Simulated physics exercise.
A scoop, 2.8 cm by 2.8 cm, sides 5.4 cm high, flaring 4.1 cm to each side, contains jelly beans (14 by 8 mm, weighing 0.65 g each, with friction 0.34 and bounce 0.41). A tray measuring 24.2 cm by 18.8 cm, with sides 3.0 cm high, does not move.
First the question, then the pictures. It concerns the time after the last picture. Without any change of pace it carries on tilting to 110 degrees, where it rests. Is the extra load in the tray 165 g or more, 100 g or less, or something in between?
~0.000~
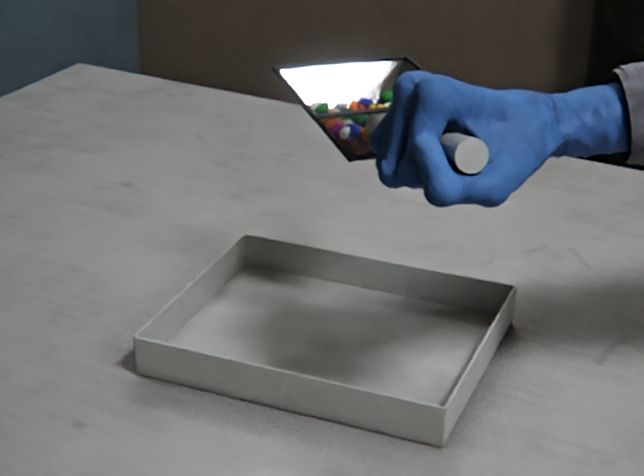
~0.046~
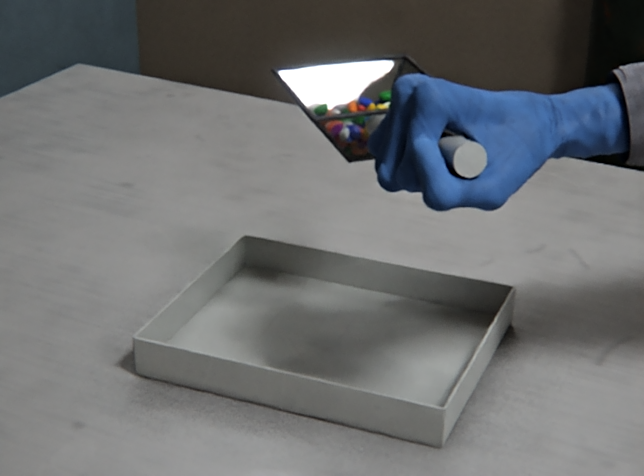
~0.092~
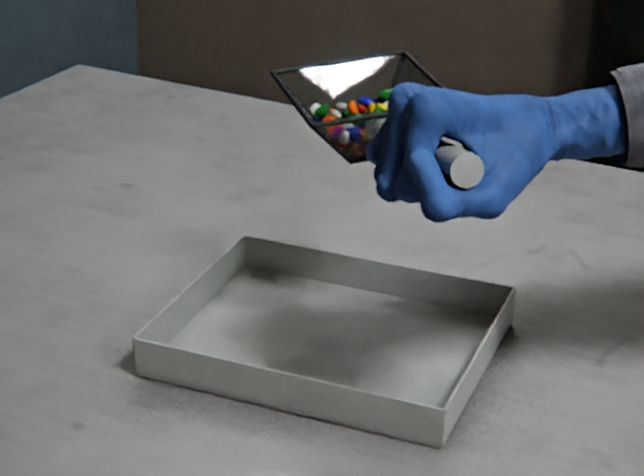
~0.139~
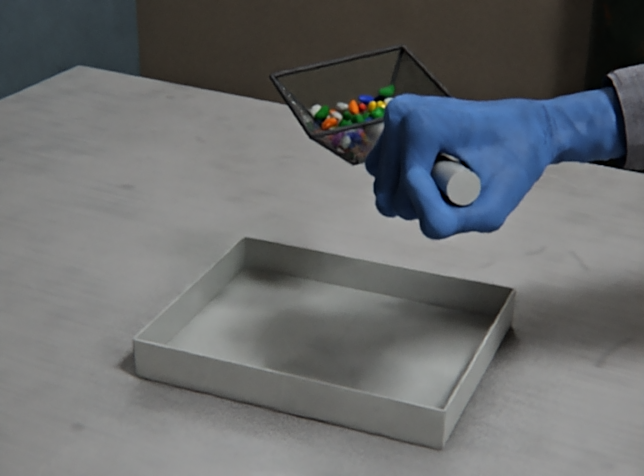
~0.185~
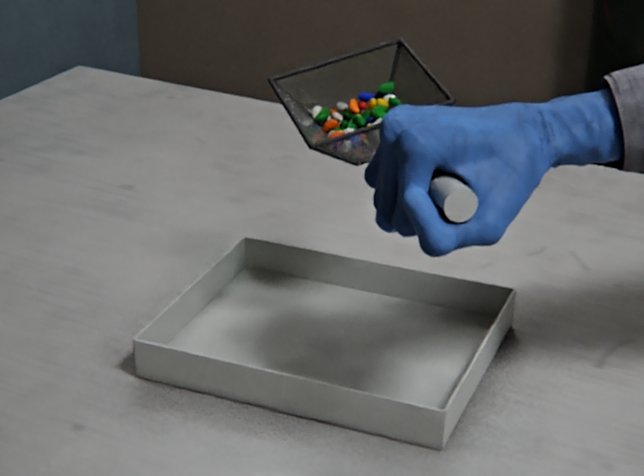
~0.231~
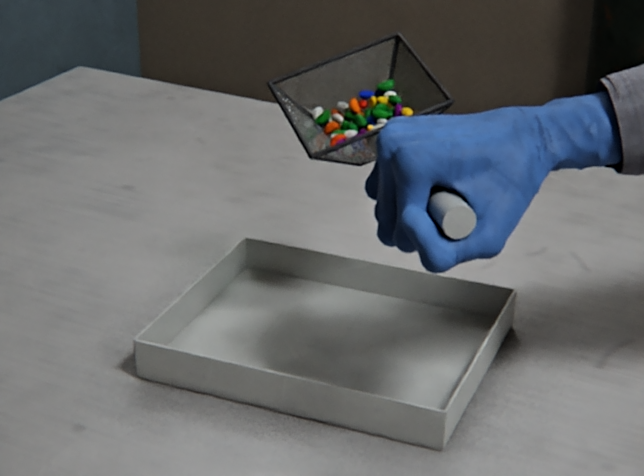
Bottom band.
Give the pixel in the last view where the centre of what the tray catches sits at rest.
Near pixel (299, 366).
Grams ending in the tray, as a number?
I'd say somewhere near 50 g.
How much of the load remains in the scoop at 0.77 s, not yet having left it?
About 70 per cent is still there.
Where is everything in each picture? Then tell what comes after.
The first frame shows scoop at (299, 98); tilt 0 degrees; top of the load at (341, 107); tray at (332, 310).
The second frame shows scoop at (298, 100); tilt 1 degrees; top of the load at (341, 107).
The third frame shows scoop at (297, 104); tilt 4 degrees; low side front; top of the load at (341, 108).
The fourth frame shows scoop at (296, 110); tilt 9 degrees; low side front; top of the load at (395, 106).
The fifth frame shows scoop at (296, 116); tilt 15 degrees; low side front; top of the load at (396, 103).
The sixth frame shows scoop at (296, 122); tilt 20 degrees; low side front; top of the load at (396, 101); tray at (332, 313). It turns about 115 degrees a second.
After 0.53 s, tilt 55 degrees; 0 g in the tray, scoop holds 100 %.
After 0.77 s, tilt 83 degrees; 1 g in the tray, scoop holds 70 %.
After 1.00 s, tilt 108 degrees; 55 g in the tray, scoop holds 0 %.
After 1.21 s, tilt 110 degrees; 55 g in the tray, scoop holds 0 %.
In the end, at 1.8 s, 55 g in the tray, scoop holds 0 %.
